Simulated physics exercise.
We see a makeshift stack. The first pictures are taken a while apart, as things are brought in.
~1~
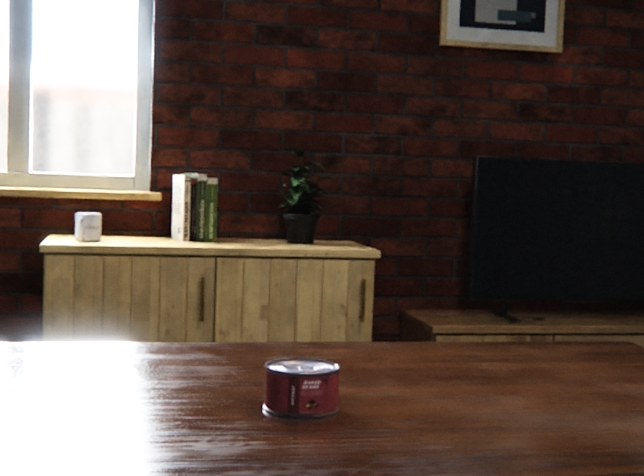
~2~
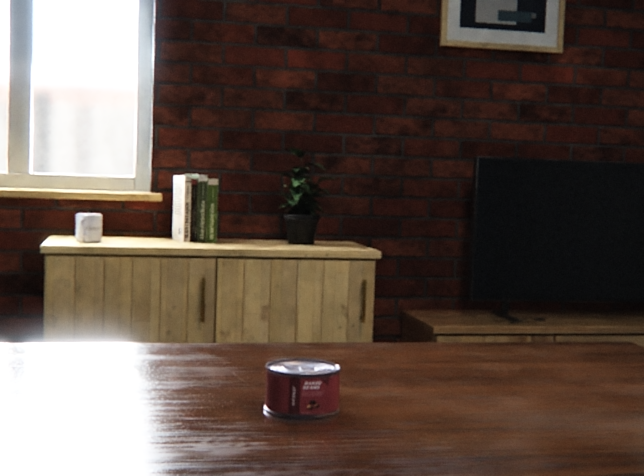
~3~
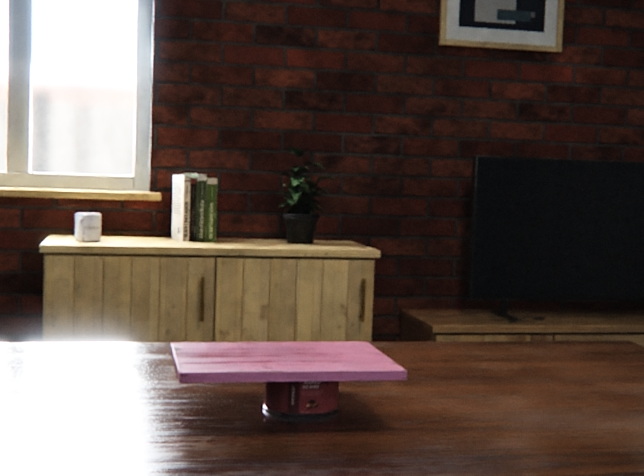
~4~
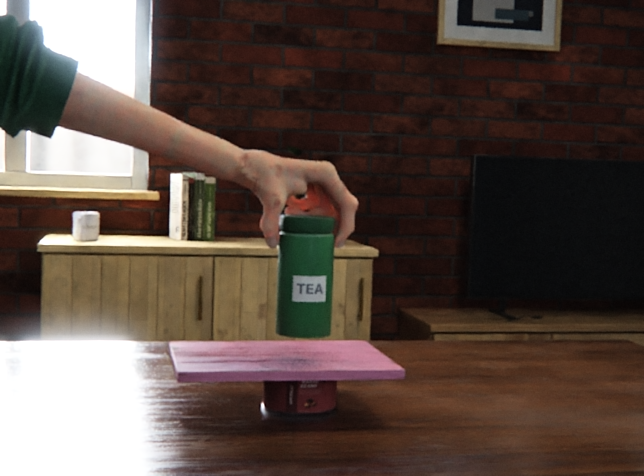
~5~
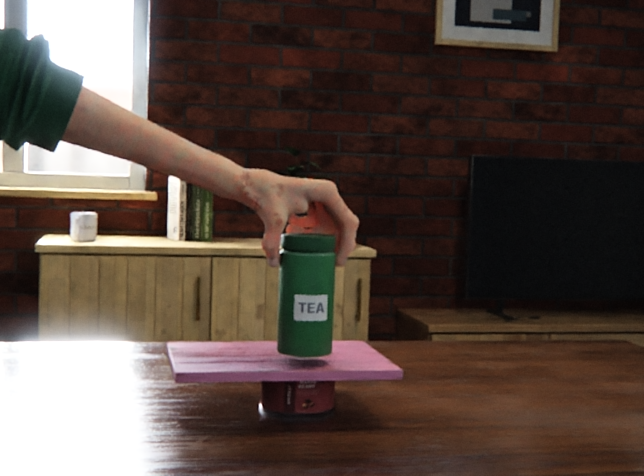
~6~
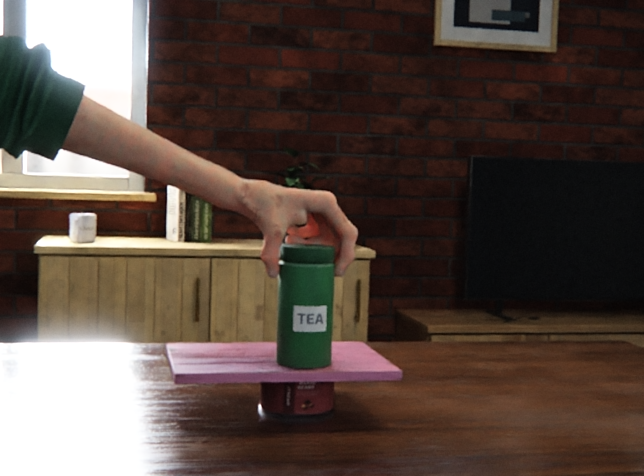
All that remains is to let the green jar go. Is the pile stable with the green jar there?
In the end the stack stays up.
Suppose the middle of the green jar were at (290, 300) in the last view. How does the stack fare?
Then it stays up.
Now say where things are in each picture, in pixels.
The last thing is not in view yet, in the first frame.
The last thing is not in view yet, in the second frame.
The last thing is not in view yet; pink board (283, 360), in the third frame.
On its way; green jar (305, 275); pink board (281, 359), in the fourth frame.
On its way; green jar (307, 294); pink board (279, 359), in the fifth frame.
Set down, still held; green jar (306, 304); pink board (278, 360), in the sixth frame.
Then, 0.30 s later than the last frame, all is still.
Then, 1.00 s later than the last frame, green jar resting near (306, 305).
When it is over, all 3 as before. End places, in pixels of the last picture, green jar near (306, 305). The stack keeps its balance.
